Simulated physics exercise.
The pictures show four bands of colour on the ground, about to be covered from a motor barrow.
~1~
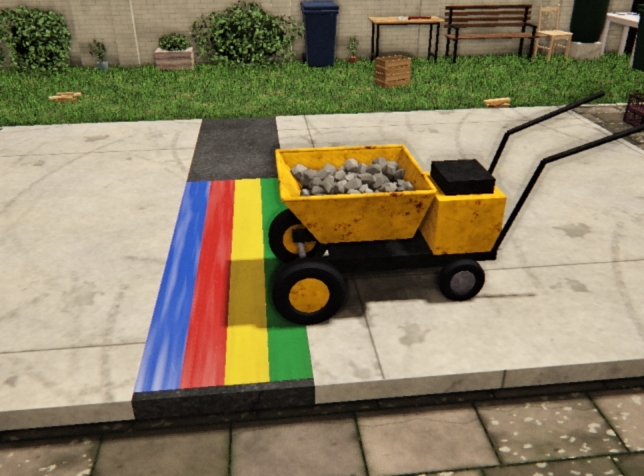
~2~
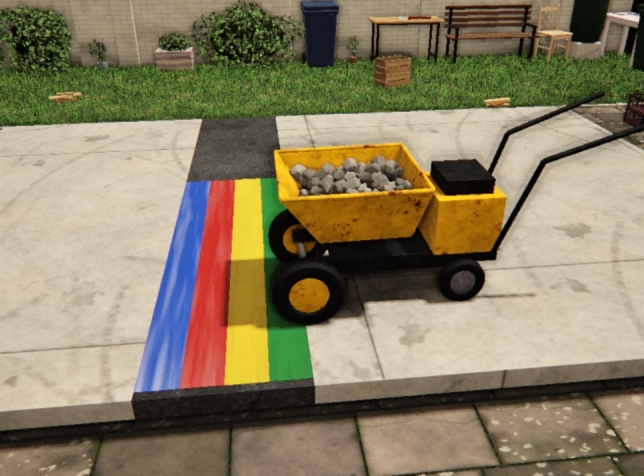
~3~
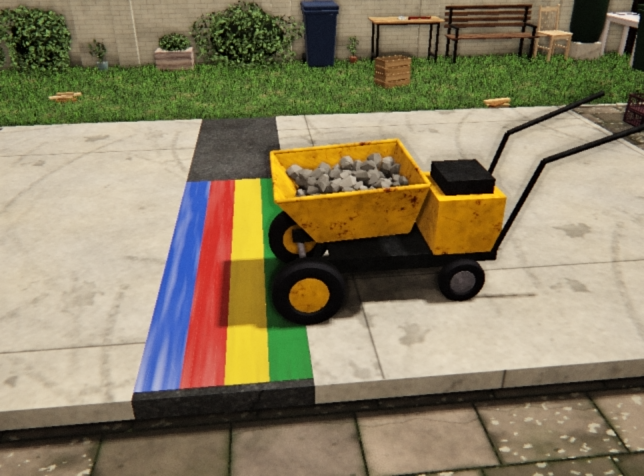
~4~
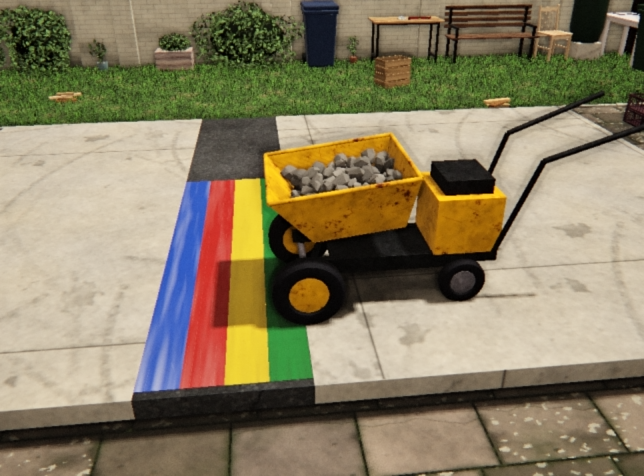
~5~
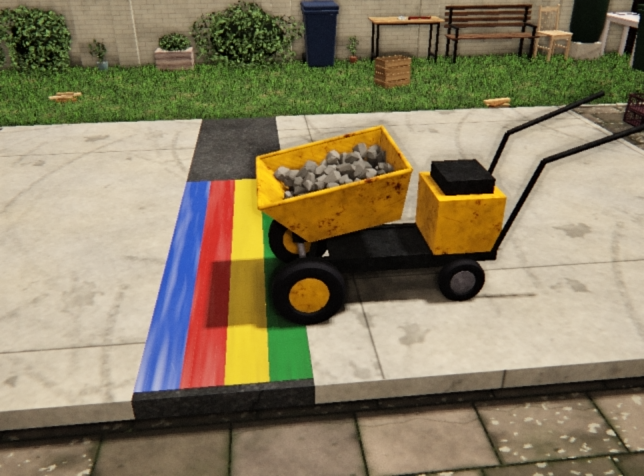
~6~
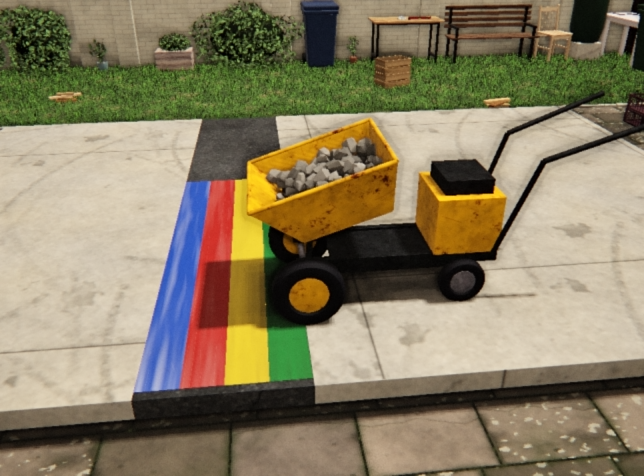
On a garden patio, a yellow motor barrow loaded with grey stones gradually tilting its skip leftward beside four painted colour stripes.
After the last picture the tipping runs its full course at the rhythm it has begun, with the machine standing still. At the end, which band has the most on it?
Most lies over the blue band.
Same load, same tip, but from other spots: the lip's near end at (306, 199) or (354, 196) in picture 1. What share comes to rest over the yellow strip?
The first gives 10 %, the second 40 %.
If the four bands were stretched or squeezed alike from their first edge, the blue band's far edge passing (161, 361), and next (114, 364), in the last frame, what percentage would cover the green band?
The first gives 0 %, the second 0 %.
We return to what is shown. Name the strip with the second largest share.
Second comes the red one.
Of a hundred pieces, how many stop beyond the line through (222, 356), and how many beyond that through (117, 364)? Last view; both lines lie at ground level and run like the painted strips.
About 100 and 20 per cent.
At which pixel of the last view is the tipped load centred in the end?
Near (175, 292).
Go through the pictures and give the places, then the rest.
The first frame shows lip of the skip at (283, 200), level; top of the load at (353, 178), broken stones; green strip at (288, 347); yellow strip at (247, 350); red strip at (205, 353); blue strip at (163, 356).
The second frame shows lip of the skip at (282, 201), level; top of the load at (352, 178).
The third frame shows lip of the skip at (277, 202), tipped barely; top of the load at (349, 176).
The fourth frame shows lip of the skip at (269, 204), tipped a little; top of the load at (366, 174).
The fifth frame shows lip of the skip at (260, 208), tipped a little; top of the load at (357, 169).
The sixth frame shows lip of the skip at (249, 214), tipped clearly; top of the load at (355, 162); green strip at (288, 347); yellow strip at (247, 350); red strip at (205, 353); blue strip at (163, 356).
Soon after the last picture, skip tipped steeply; all in the skip.
A little later, skip tipped steeply; most in the skip; a stray few over the red strip; a small part over the blue strip; a stray few falling.
Later still, skip tipped right over; about a quarter in the skip; a small part over the red strip; about a third over the blue strip; about a quarter off the paint.
By the end, skip tipped right over; none over the green strip; a stray few over the yellow strip; about a quarter over the red strip; about a third over the blue strip; about a third off the paint.
